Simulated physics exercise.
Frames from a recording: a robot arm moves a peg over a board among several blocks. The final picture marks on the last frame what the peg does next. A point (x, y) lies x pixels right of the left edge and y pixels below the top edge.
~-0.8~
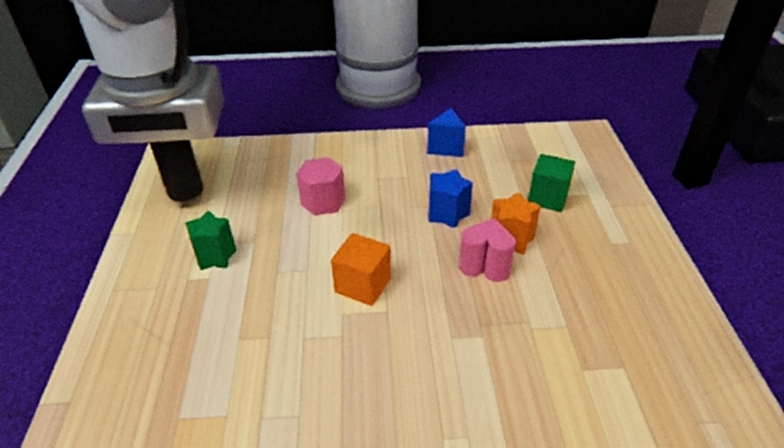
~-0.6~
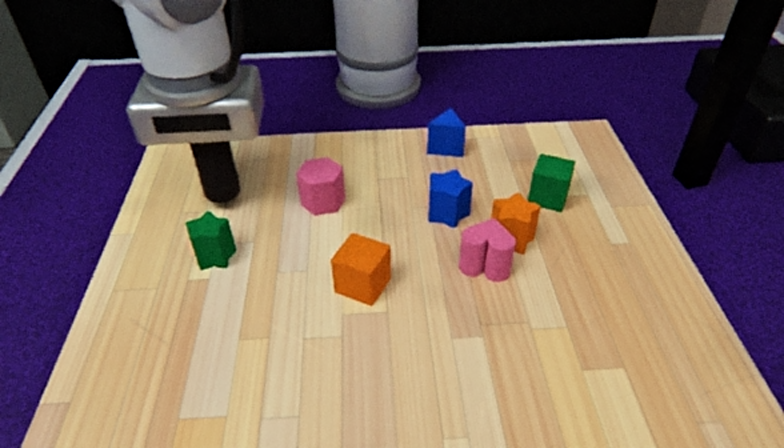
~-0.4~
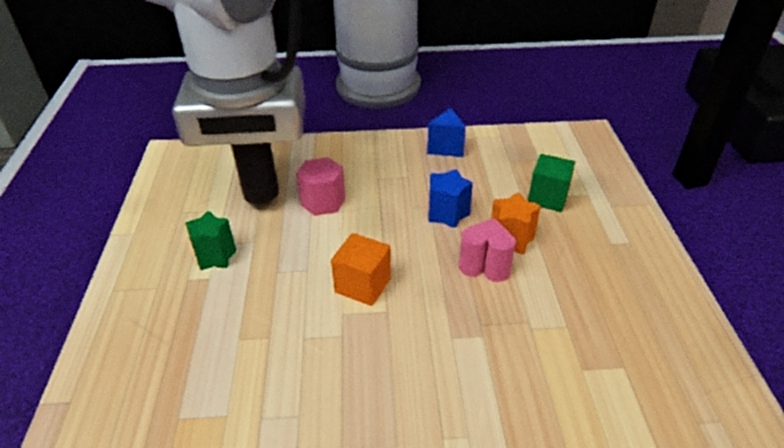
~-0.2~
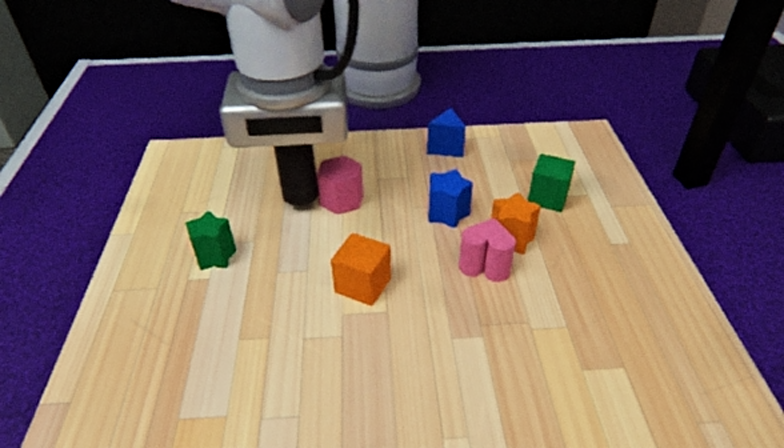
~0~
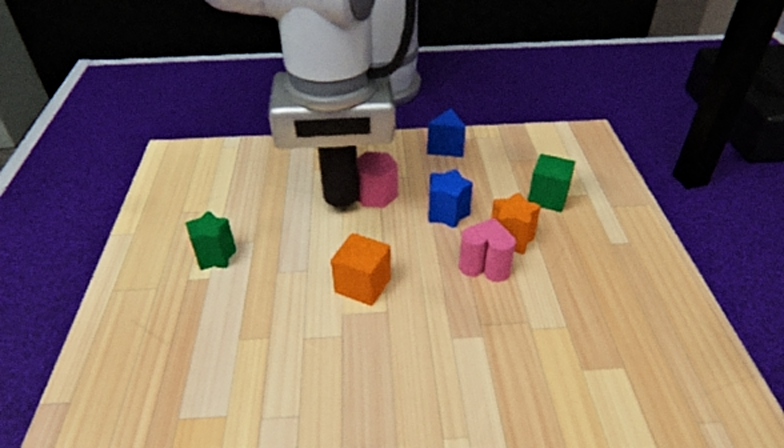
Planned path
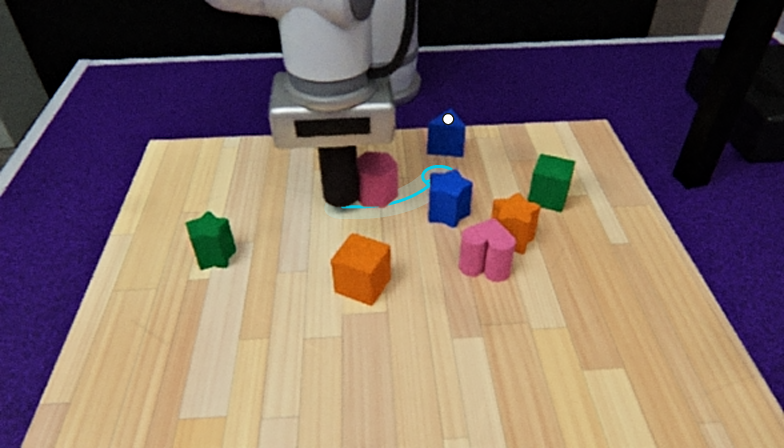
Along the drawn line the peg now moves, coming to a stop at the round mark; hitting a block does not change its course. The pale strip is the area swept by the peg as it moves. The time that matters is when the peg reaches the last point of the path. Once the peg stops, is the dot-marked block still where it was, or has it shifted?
The result: It moves.
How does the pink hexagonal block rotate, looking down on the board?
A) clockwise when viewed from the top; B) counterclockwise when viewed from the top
I choose B.
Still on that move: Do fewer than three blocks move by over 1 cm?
Yes.
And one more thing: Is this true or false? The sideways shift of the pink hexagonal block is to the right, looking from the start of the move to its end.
Answer: False.
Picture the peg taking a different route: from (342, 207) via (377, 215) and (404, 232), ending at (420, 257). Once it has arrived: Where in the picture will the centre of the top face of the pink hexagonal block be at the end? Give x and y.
The pink hexagonal block ends near (395, 161).
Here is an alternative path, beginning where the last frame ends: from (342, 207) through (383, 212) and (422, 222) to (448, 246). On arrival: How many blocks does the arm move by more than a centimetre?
The number of blocks that move over 1 cm is two.
Drawn move, from (342, 207) over (381, 205) and (416, 194) to (440, 177); the dot is on the blue triangular block.
The first path, step by step. One third of the way, peg (383, 195); pink hexagonal block (407, 155), turned 40° anticlockwise.
Two thirds of the way, peg (417, 183); pink hexagonal block (436, 142), turned 60° anticlockwise.
At the end, peg (440, 166); pink hexagonal block (455, 125), turned 65° anticlockwise; blue triangular block (454, 109); blue star-shaped block still.
